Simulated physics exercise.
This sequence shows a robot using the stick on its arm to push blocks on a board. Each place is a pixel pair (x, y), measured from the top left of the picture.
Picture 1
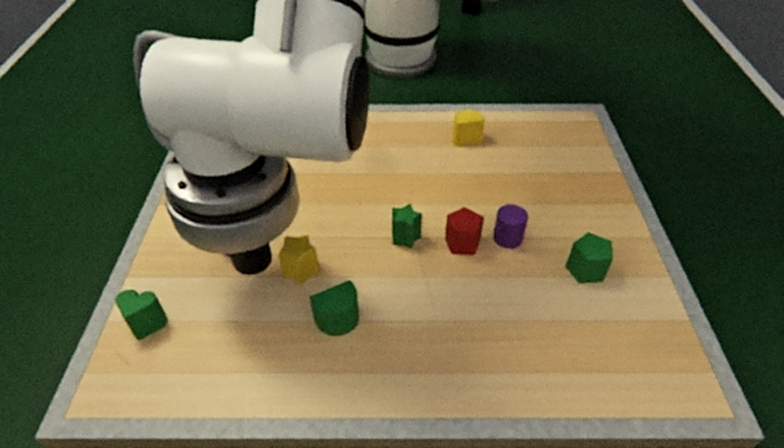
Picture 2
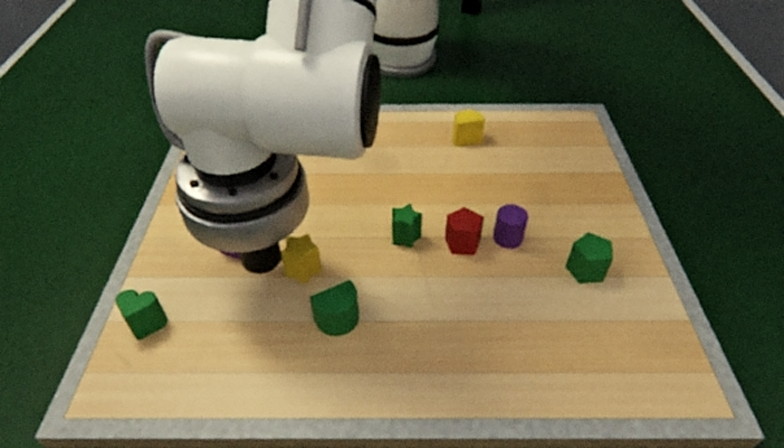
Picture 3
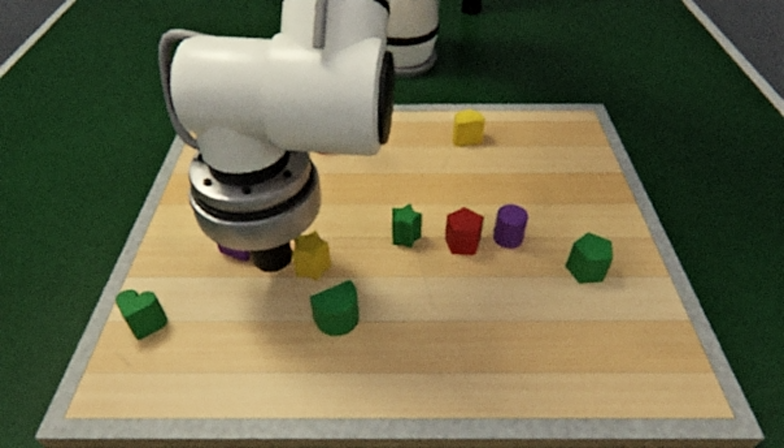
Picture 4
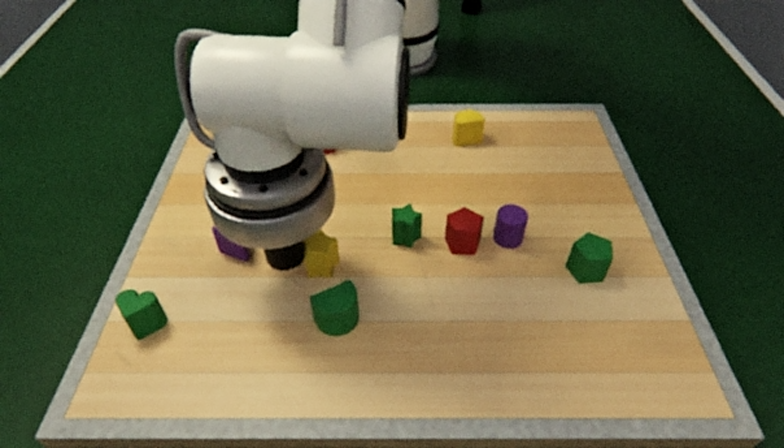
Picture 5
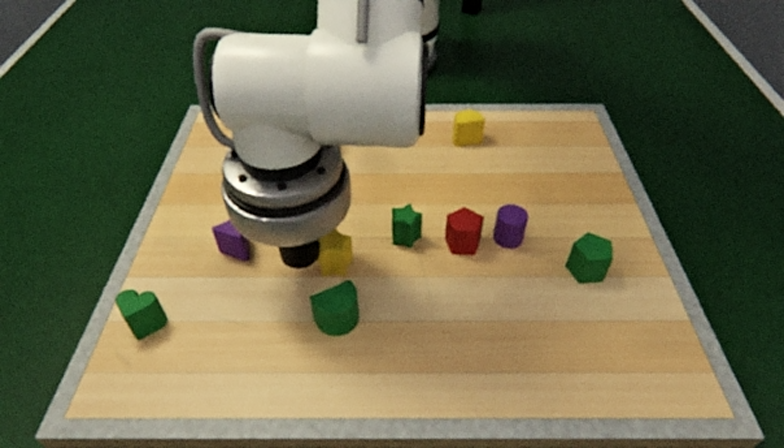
On a wooden board, a robot arm's stick pushes a yellow star slowly right.
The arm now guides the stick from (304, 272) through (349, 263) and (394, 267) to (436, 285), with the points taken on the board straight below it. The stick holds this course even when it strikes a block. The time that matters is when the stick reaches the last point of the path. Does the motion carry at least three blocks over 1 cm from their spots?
No, that is not what happens.
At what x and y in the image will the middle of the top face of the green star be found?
Around pixel (424, 207).
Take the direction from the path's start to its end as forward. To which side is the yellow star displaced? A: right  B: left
Answer: B.
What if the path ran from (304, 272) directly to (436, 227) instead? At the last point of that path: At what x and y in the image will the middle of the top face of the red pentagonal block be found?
It is at (496, 220).
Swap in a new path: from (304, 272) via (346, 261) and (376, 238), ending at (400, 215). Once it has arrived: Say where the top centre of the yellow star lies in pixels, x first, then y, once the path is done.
At pixel (411, 218).
On the path given first. One third of the way, stick at (349, 245); yellow star at (380, 230).
Two thirds of the way, stick at (395, 250); yellow star at (421, 229), turned 20° anticlockwise; green star at (423, 207), turned 50° anticlockwise.
At the end, stick at (437, 267); yellow star at (432, 229), turned 50° anticlockwise; green star at (424, 207), turned 55° anticlockwise; red pentagonal block still.
